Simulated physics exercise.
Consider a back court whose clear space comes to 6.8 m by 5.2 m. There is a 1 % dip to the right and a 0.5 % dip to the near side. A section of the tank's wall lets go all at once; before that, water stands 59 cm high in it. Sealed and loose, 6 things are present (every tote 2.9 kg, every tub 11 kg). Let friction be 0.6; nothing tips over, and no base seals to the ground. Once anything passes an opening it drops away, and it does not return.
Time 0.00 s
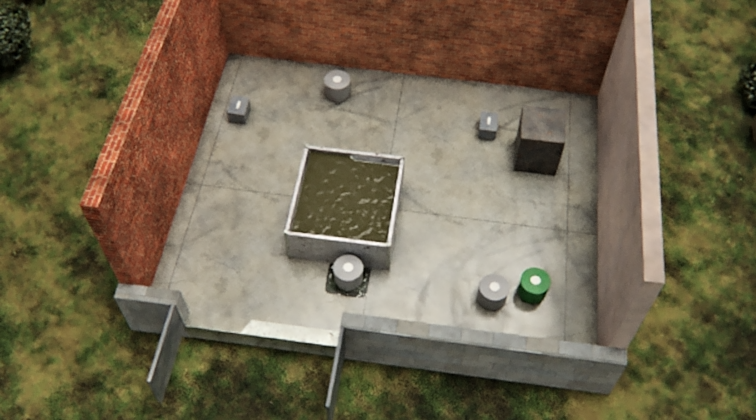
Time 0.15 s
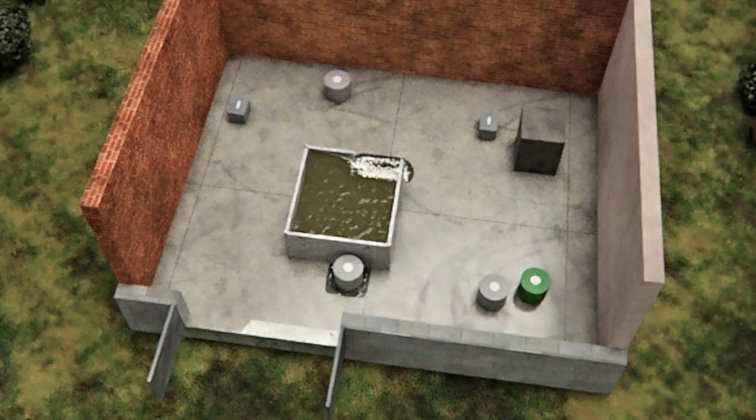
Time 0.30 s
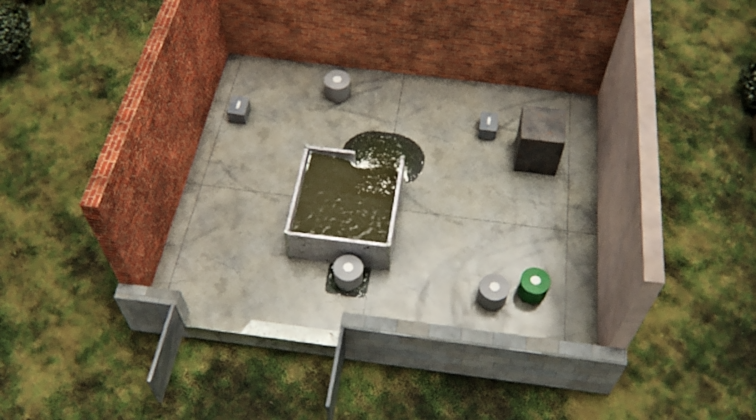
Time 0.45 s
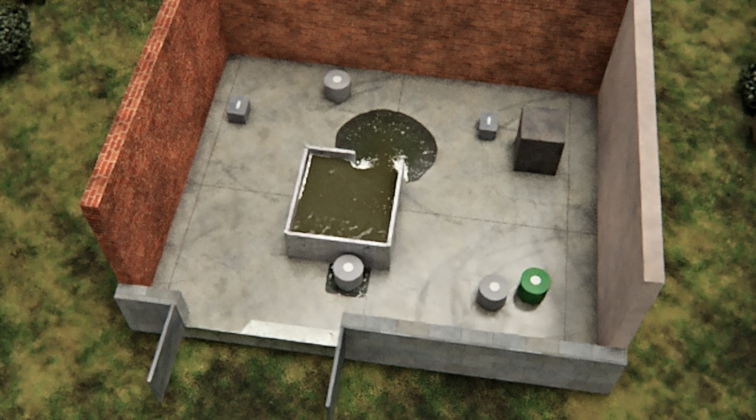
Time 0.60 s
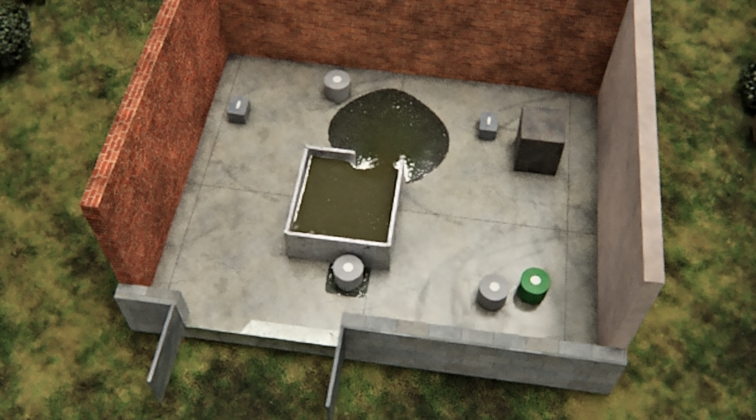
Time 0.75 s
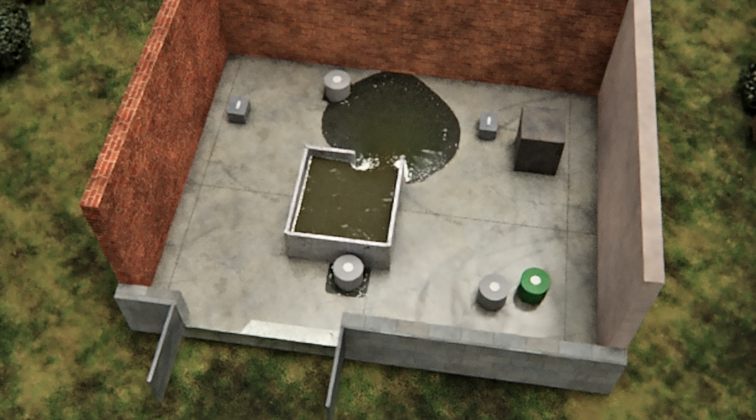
Walled concrete court with a square tank, murky water pouring through its broken far wall and spreading across the floor.
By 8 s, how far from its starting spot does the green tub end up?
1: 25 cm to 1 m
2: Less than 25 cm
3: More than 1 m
(2) Less than 25 cm.
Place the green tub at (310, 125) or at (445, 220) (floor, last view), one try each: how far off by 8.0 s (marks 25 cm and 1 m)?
Respectively: It rests almost unmoved; it rests almost unmoved.
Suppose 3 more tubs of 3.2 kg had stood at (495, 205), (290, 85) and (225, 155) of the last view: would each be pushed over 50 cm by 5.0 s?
Respectively: Smaller, greater, greater.
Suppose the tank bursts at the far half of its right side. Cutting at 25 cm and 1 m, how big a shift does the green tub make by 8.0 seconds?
Had it gone that way, the green tub would be borne far.
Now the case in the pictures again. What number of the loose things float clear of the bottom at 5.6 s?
Then: 1.
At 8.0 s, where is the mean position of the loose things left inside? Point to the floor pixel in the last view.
Averaged position, last view: Near pixel (379, 257).
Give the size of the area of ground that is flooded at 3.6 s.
At that time the wet patch spans about 18 m2.
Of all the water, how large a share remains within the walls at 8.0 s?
Close to 98 in a hundred parts remain.
After 1.6 s the green tub is near (535, 280), 0.0 m from its start, aground; 0 of 6 are out; 0 afloat.
After 3.6 s the green tub is near (535, 280), 0.0 m from its start, aground; 0 of 6 are out; 2 afloat.
After 5.6 s the green tub is near (535, 281), 0.0 m from its start, aground; 0 of 6 are out; 1 afloat.
After 8.0 s the green tub is near (535, 281), 0.0 m from its start, aground; 0 of 6 are out; 1 afloat.
